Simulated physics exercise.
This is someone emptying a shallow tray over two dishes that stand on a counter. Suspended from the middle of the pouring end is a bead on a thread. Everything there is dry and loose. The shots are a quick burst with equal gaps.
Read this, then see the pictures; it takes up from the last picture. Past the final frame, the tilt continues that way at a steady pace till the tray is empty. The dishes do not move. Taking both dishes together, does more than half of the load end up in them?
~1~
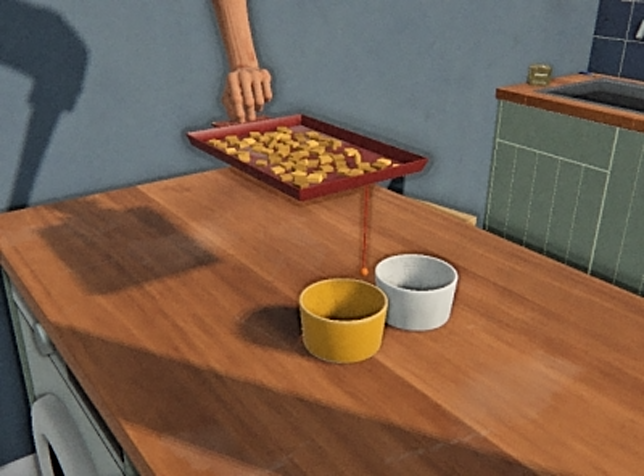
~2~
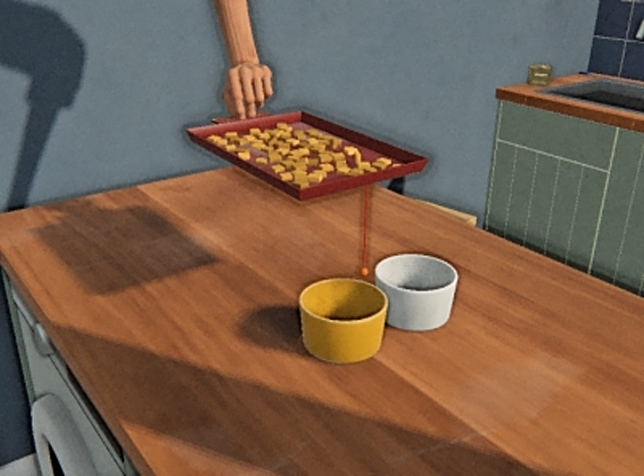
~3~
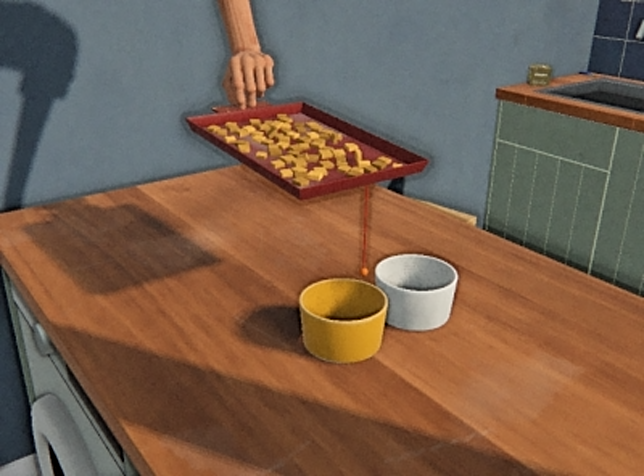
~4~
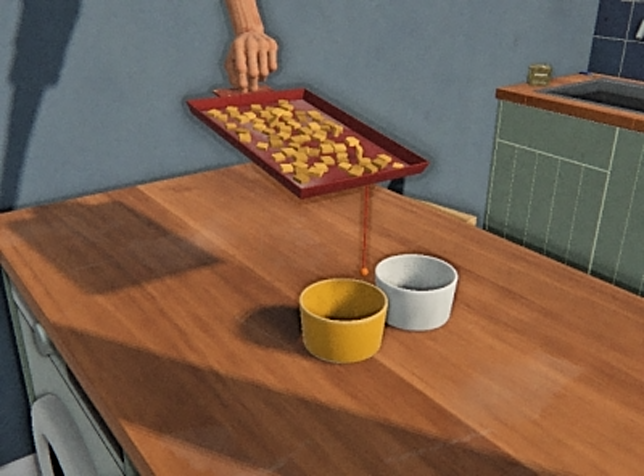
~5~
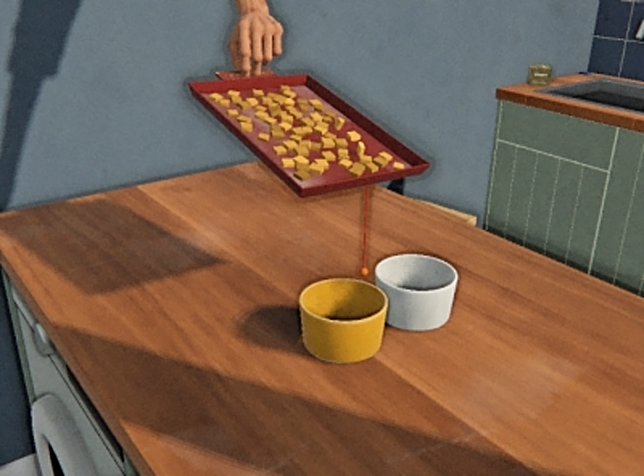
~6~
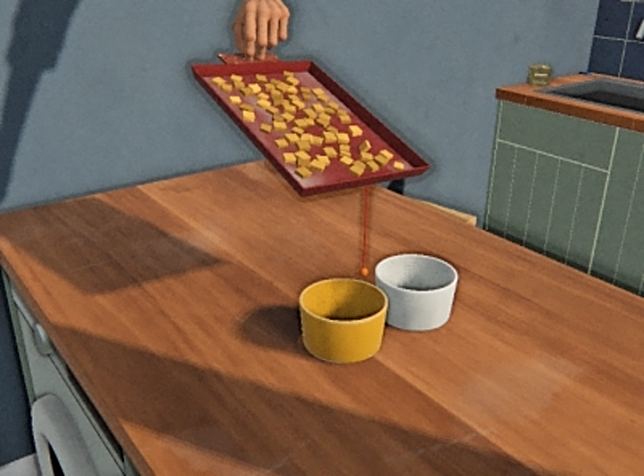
Yes.
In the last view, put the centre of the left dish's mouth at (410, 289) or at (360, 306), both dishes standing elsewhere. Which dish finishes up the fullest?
Try 1: The leftmost dish; try 2: The rightmost dish.
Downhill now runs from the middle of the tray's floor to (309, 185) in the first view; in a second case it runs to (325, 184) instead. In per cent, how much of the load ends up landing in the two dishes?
Shares, approx.: 40 %, then 50 %.
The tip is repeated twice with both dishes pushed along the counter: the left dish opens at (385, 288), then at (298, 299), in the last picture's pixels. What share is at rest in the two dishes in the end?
Trial 1 70%, trial 2 10%.
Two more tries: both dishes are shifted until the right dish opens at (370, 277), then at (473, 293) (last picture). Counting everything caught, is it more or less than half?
The first try: The smaller part. The second: Less than half.
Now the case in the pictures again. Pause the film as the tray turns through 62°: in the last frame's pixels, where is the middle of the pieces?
(378, 154).
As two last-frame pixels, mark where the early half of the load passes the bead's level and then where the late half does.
It passes near (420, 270) first and then near (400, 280).
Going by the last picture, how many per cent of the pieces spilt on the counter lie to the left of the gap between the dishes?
Estimate: Roughly 0 %.
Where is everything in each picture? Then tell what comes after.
Corners of the pouring end (301, 187) and (422, 158), level; middle of the load (304, 154), cereal squares; left dish (371, 336); right dish (443, 305); bead on its thread (363, 272), in the first picture.
Corners of the pouring end (301, 187) and (422, 159), level; middle of the load (304, 152), in the second picture.
Corners of the pouring end (302, 187) and (423, 160), tipped barely, lowest at the right corner; middle of the load (304, 147), in the third picture.
Corners of the pouring end (303, 186) and (424, 161), tipped a little, lowest at the right corner; middle of the load (305, 139), in the fourth picture.
Corners of the pouring end (304, 185) and (424, 163), tipped clearly, lowest at the right corner; middle of the load (307, 131), in the fifth picture.
Corners of the pouring end (305, 185) and (425, 164), tipped clearly, lowest at the right corner; middle of the load (309, 123); left dish (371, 336); right dish (443, 305), in the sixth picture.
Just after the last frame, tray tipped steeply; every one on the tray.
A moment on, tray tipped right over; roughly a quarter on the tray; about a tenth in the left dish; roughly a third in the right dish; about a tenth outside both; roughly a quarter in the air.
Further on, tray tipped past a quarter turn; roughly a quarter in the left dish; roughly half in the right dish; roughly a third outside both.
When it is over, tray tipped past a quarter turn; roughly a quarter in the left dish; roughly half in the right dish; roughly a third outside both.
